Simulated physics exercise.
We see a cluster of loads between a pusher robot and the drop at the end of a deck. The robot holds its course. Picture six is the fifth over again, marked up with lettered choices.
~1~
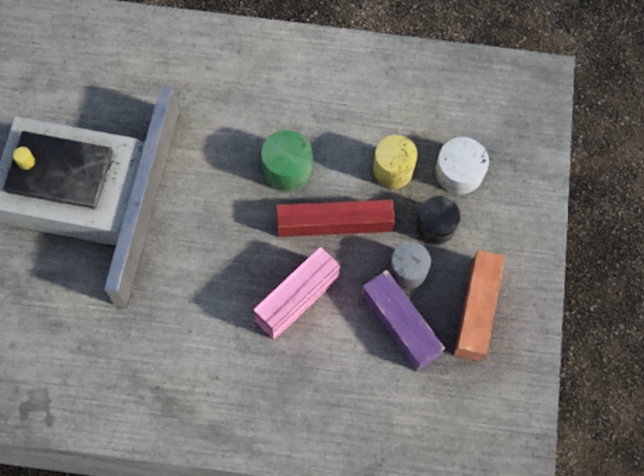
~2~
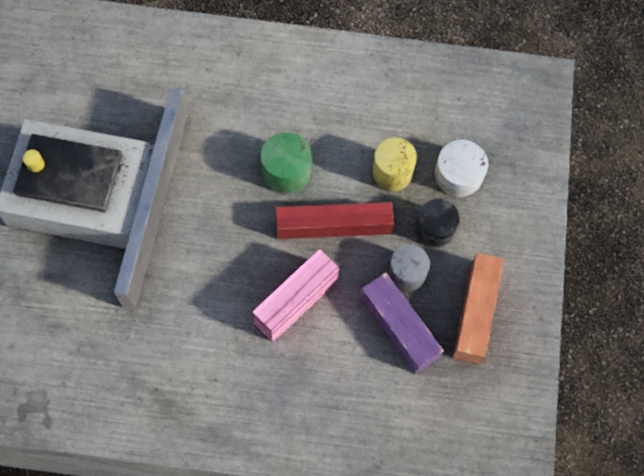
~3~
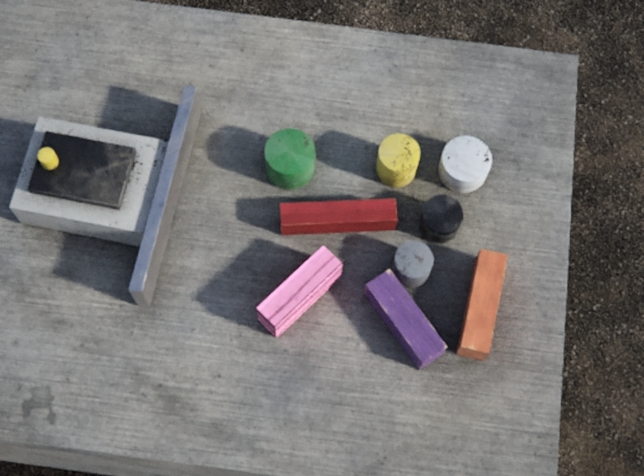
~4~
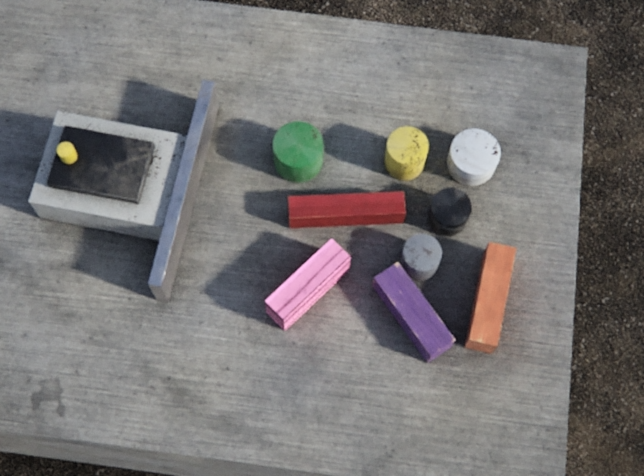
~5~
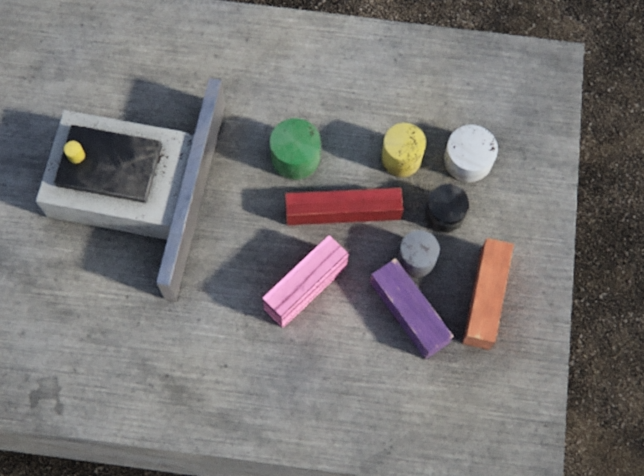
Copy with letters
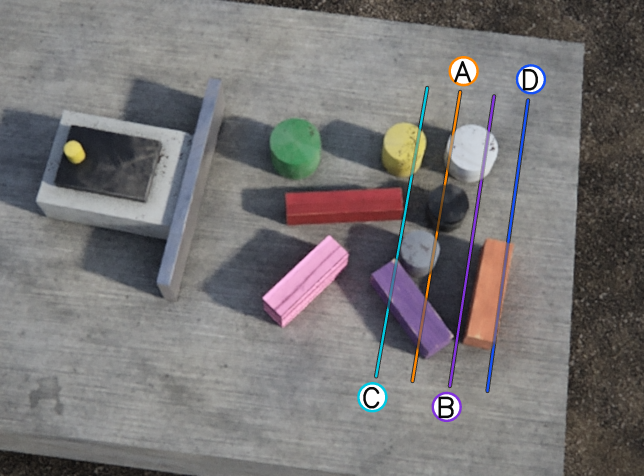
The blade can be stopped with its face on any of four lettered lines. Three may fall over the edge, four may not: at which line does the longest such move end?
At D, and not beyond.
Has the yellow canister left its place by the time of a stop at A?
Yes.
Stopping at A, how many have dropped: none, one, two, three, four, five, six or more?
The count is none.
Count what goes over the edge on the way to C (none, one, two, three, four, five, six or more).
In all, none.
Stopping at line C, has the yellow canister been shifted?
By then, yes.
On the marked copy, A at (438, 229); B at (473, 233); C at (403, 225); D at (509, 238).
Taking D. A third of the way, robot (230, 179); pink stick (321, 281); green canister (348, 158).
Two thirds of the way, robot (347, 193); black canister (558, 211); white canister (504, 144).
When it is over, robot (437, 204); orange bar over the edge; black canister over the edge; three fallen.
As for the rest, A is within the limit but short; B is within the limit but short; C is within the limit but short.
